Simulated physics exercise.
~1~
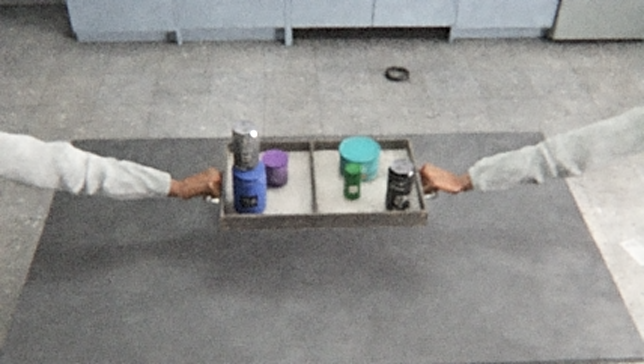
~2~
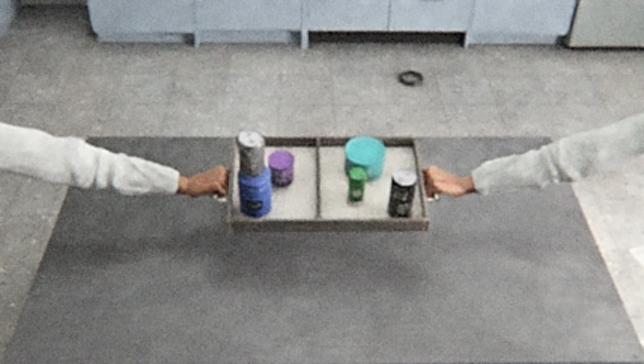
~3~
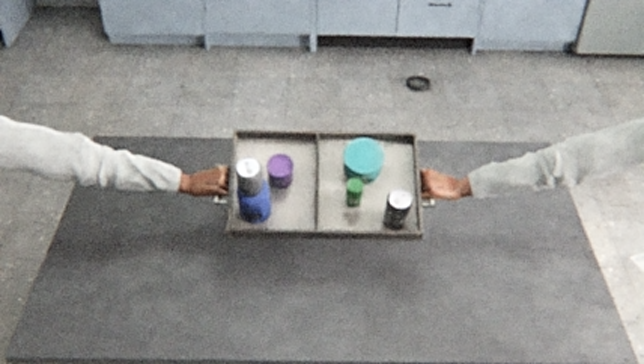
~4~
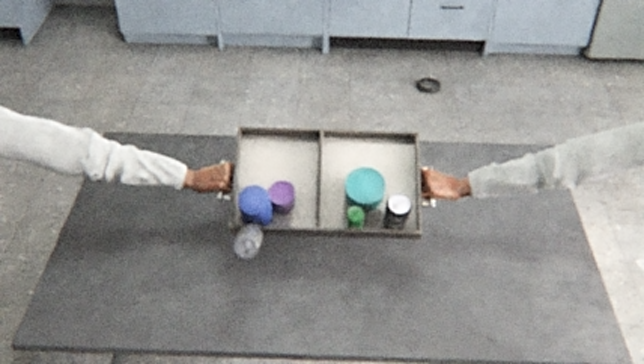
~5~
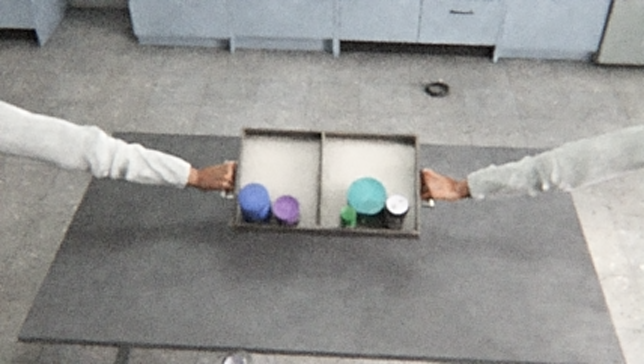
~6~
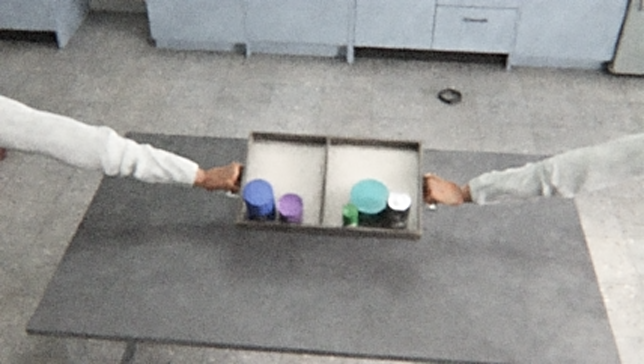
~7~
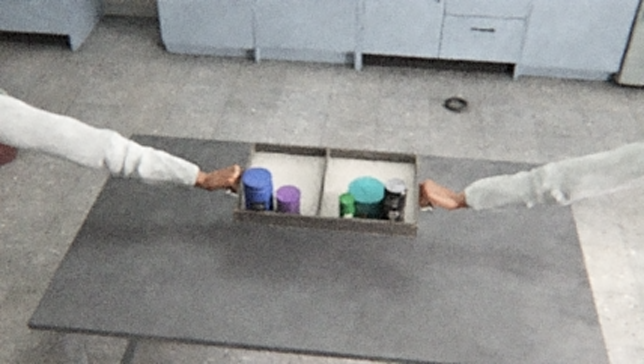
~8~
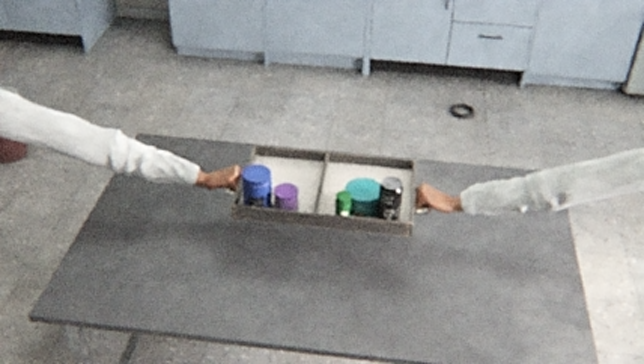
Above a dark table, two hands tip a tray, dropping a grey can before levelling it.
